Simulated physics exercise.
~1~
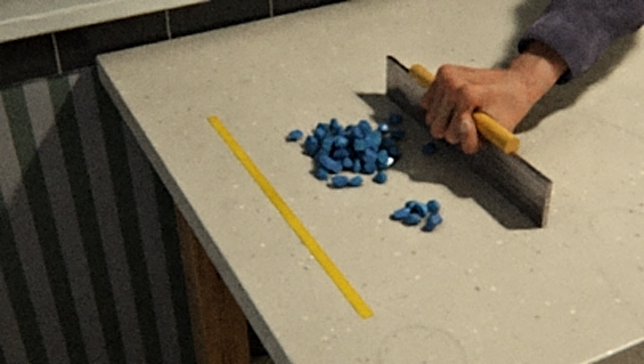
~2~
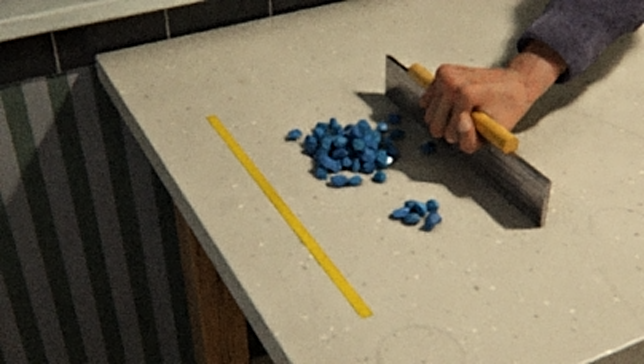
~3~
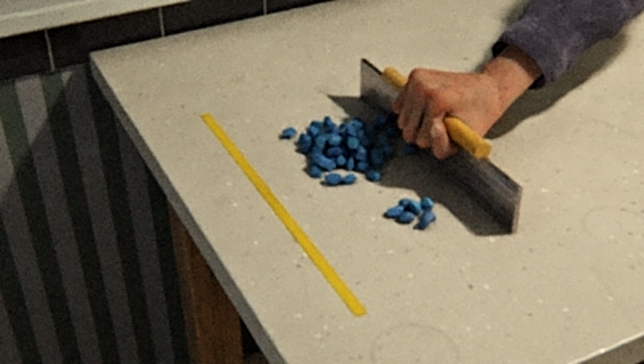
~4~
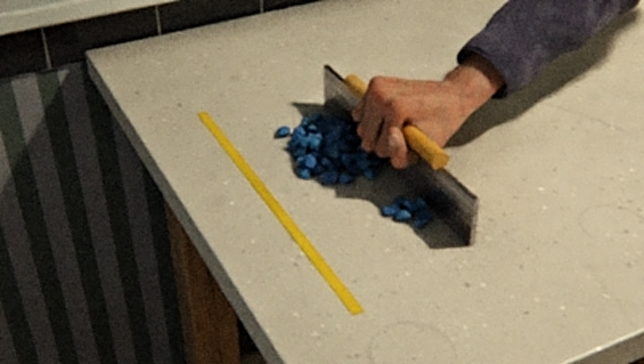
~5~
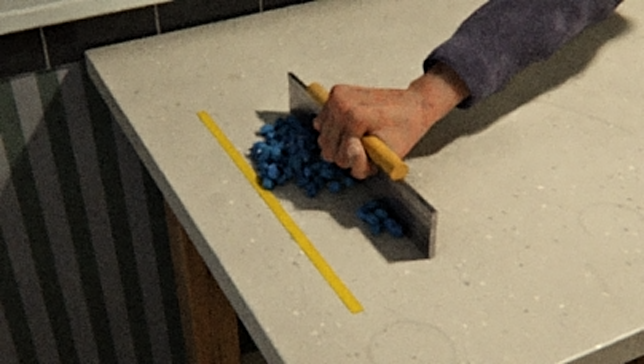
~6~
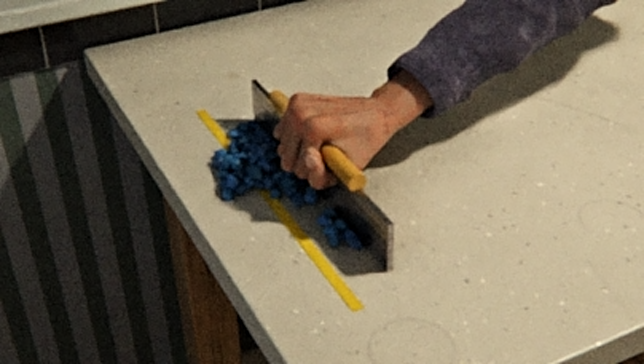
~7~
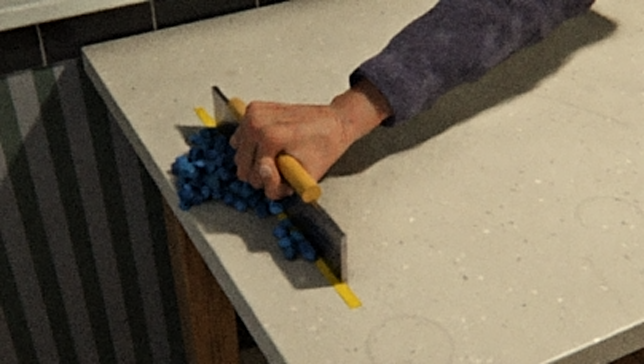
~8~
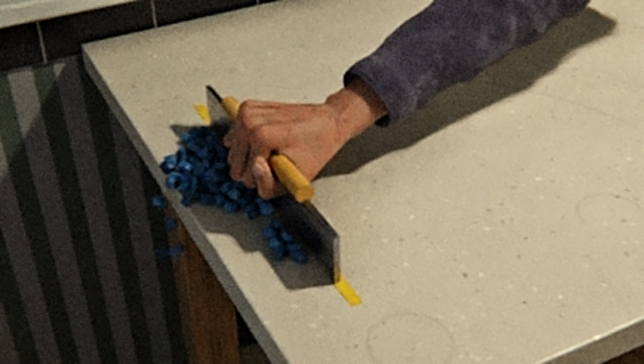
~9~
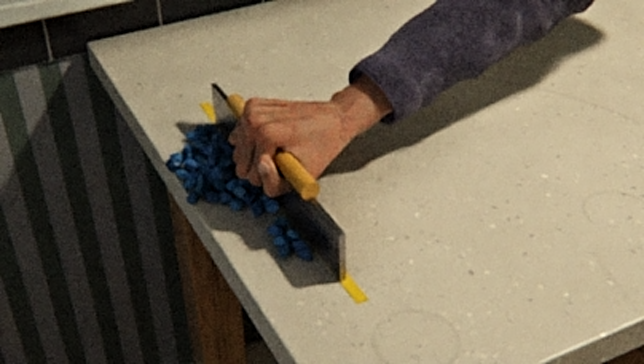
A hand in a dark sleeve grips the yellow handle of a wide metal scraper on a pale speckled countertop, seen from above at an angle. To its left sit a large pile of small blue pieces and a smaller cluster nearer the viewer, with a strip of yellow tape beyond them. The hand holds still, then pushes the scraper left, gathering both groups and sweeping them across the tape toward the counter's edge. The scraper stops at the tape. A few pieces from the larger, farther pile drop over the edge, while the smaller cluster stays on the counter.
